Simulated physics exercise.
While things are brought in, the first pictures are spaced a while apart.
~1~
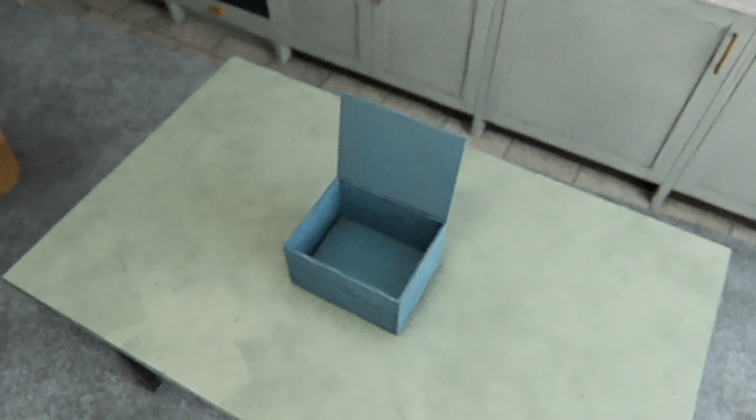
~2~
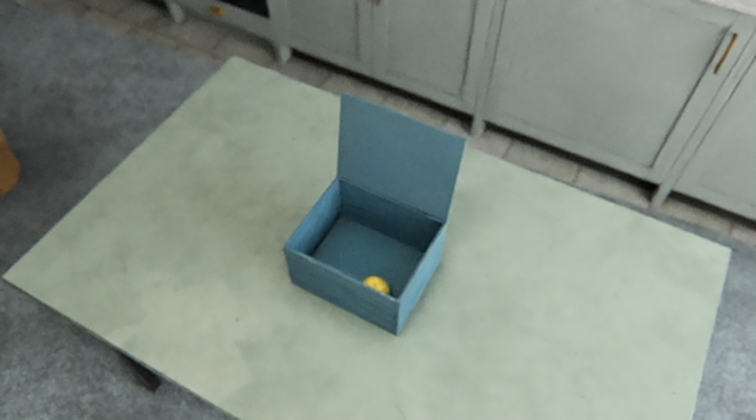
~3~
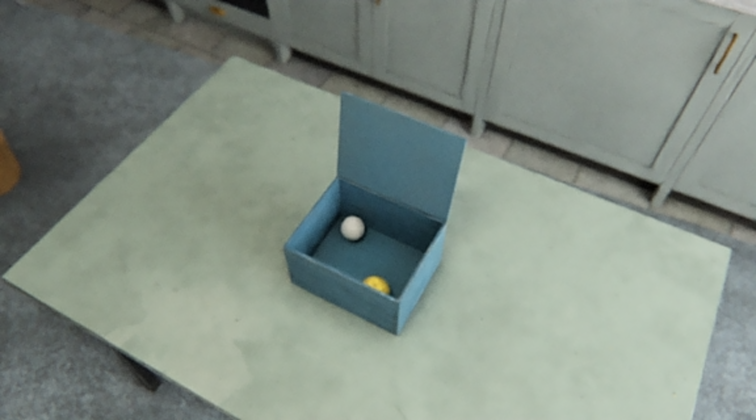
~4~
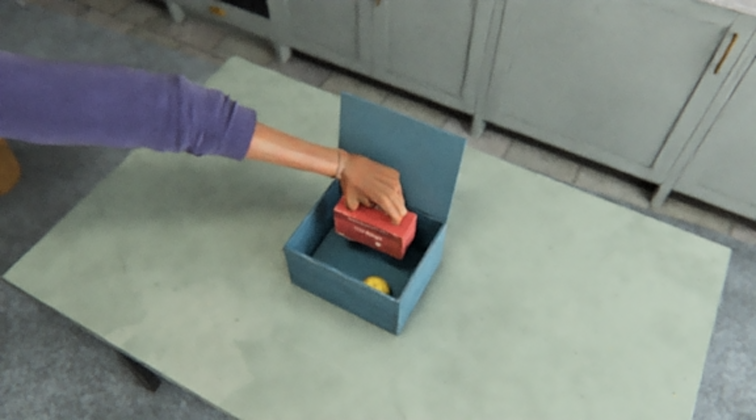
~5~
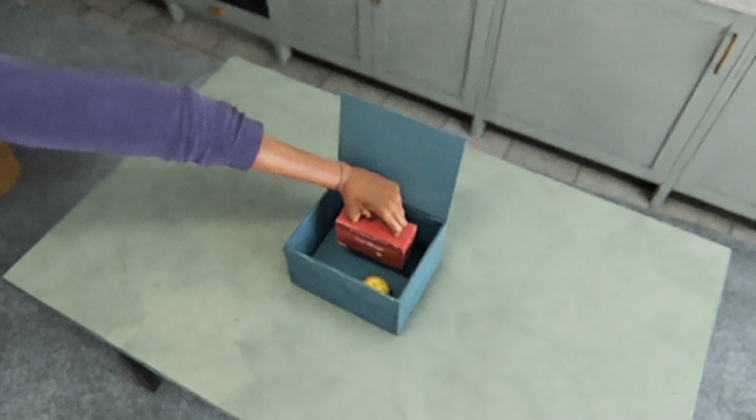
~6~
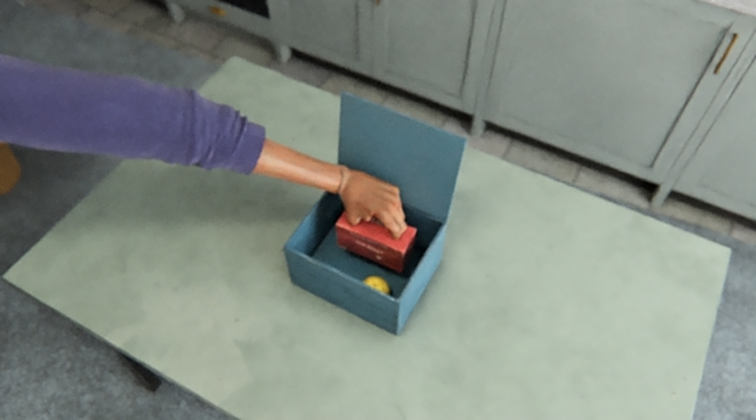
A hand in a purple sleeve reaches in from the left and lowers a red carton into an open blue box, after a yellow ball appears near its front and a white ball near its back left. The box, its lid upright, sits on a pale green table before grey cabinets, seen from above. The carton sinks slightly under the hand, hiding the white ball, while the camera stays still.
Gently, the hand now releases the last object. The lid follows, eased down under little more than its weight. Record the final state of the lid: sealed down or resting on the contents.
Final state: Sealed down.
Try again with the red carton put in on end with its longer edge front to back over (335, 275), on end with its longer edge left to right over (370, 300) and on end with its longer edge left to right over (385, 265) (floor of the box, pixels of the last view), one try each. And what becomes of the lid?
Lid left open; lid down; lid left open.
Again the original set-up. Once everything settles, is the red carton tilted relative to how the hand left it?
By the end the red carton has leaned over.
Then, 0.50 s after the last picture, red carton tipped 43° from how it was near (361, 256); white lemon rolled about its own width.
Then, 1.50 s after the last picture, lid 66° above the rim; red carton tipped 40° from how it was near (361, 259); white lemon rolled about its own width; yellow apple rolled a little.
Then, 1.90 s after the last picture, lid 8° above the rim; red carton tipped 40° from how it was near (361, 259); white lemon rolled about its own width; yellow apple rolled a little.
At rest, lid shut; tipped over in the box, red carton; moved from the start, white lemon; yellow apple in place. Seen from the same camera at the end, red carton near (361, 259).
